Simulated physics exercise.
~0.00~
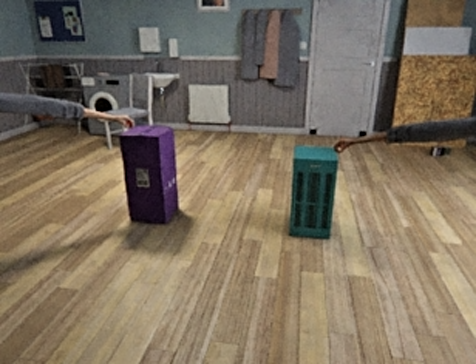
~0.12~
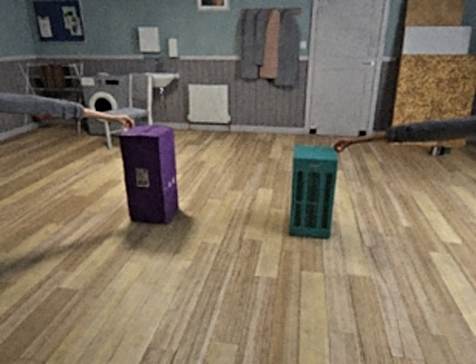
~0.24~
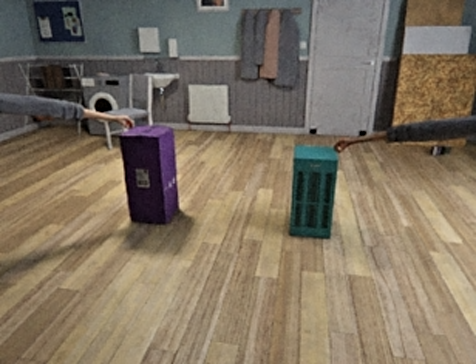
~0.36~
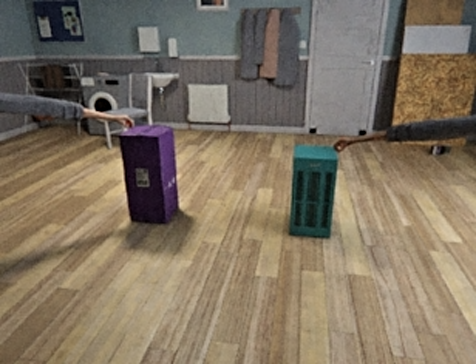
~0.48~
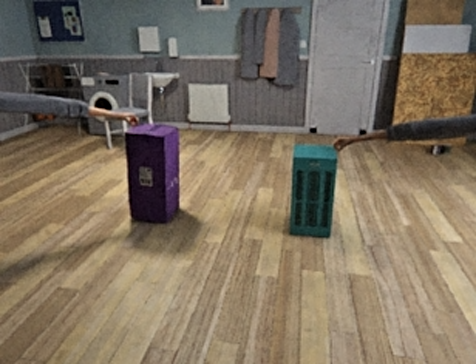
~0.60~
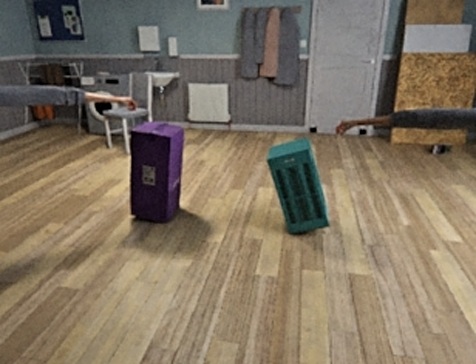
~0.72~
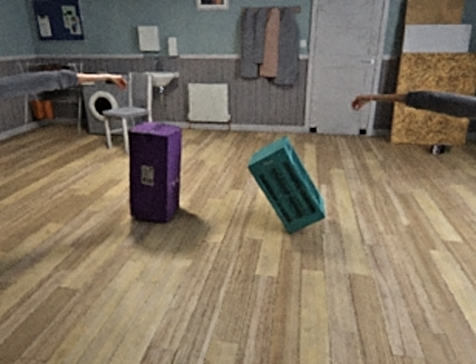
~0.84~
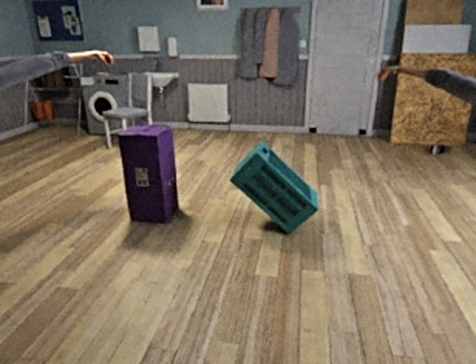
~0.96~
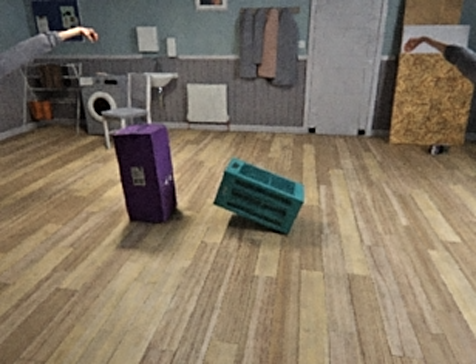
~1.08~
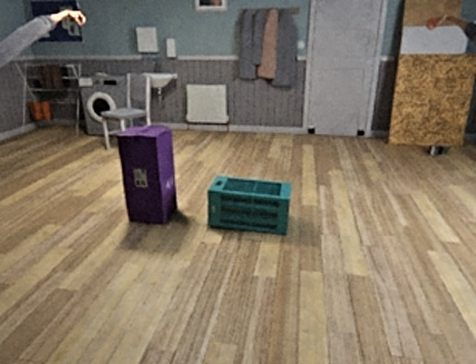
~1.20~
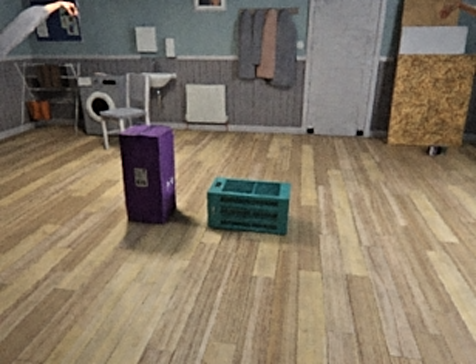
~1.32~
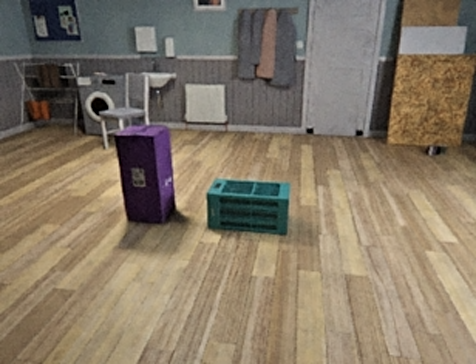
A turquoise crate tips left onto its side while a purple parcel rocks and stays upright.
